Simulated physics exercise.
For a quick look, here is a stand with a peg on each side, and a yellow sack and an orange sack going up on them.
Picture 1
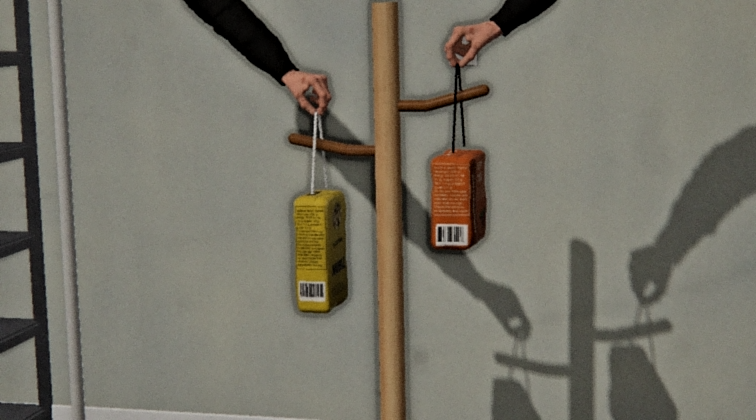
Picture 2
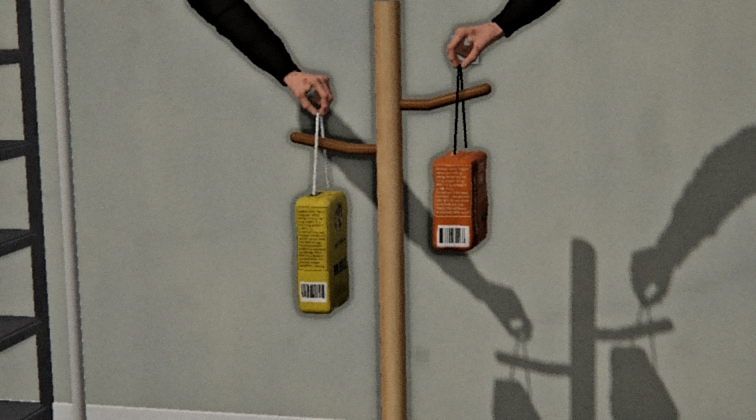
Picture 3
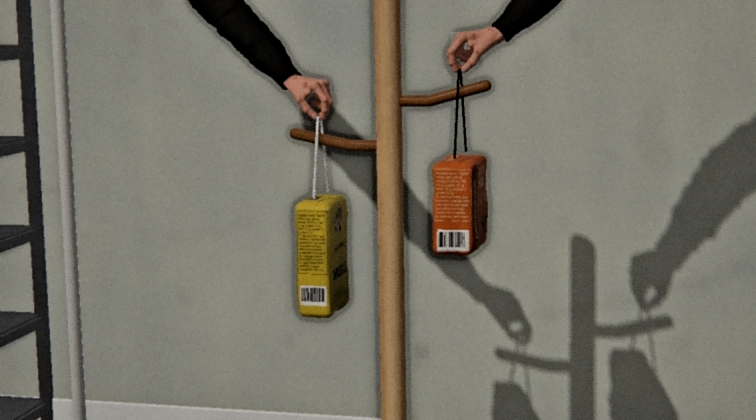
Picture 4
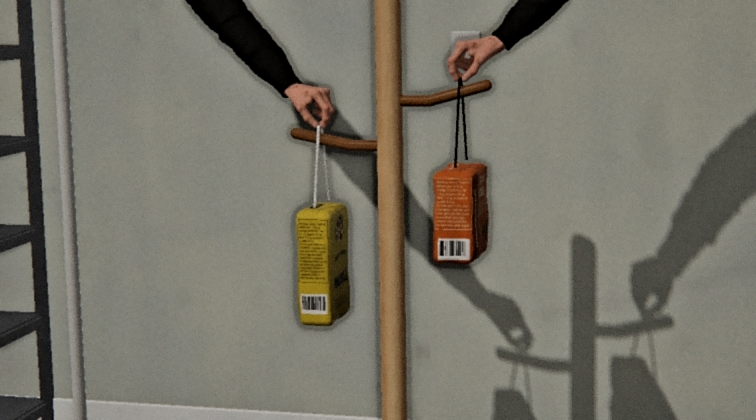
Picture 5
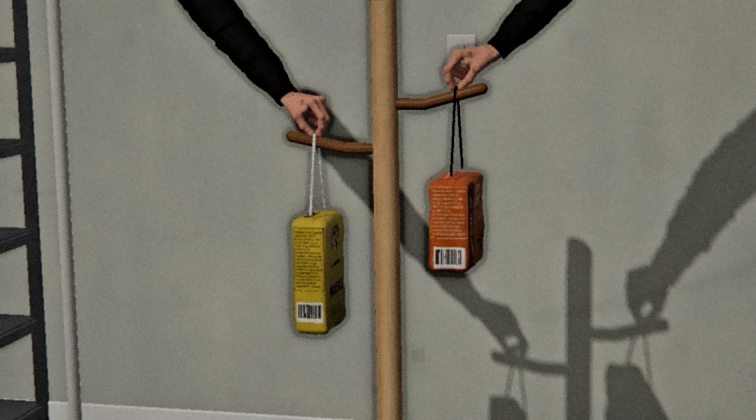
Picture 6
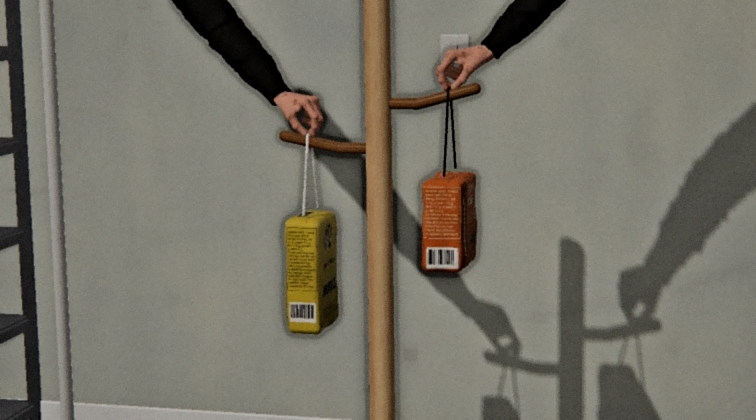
Two hands lower a yellow box and an orange box slightly beside a stand's pegs.
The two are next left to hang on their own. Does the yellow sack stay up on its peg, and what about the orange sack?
The yellow sack stays aloft. The orange sack stays aloft.
Then, 0.22 s on from there, yellow sack still up near (313, 273); orange sack still up near (450, 224).
Then, 0.42 s on from there, yellow sack still up near (315, 274); orange sack still up near (445, 225).
Then, 0.82 s on from there, yellow sack still up near (322, 275); orange sack still up near (430, 227).
In the end, yellow sack still up near (326, 276); orange sack still up near (427, 229). The yellow sack stays hanging and the orange sack holds on.
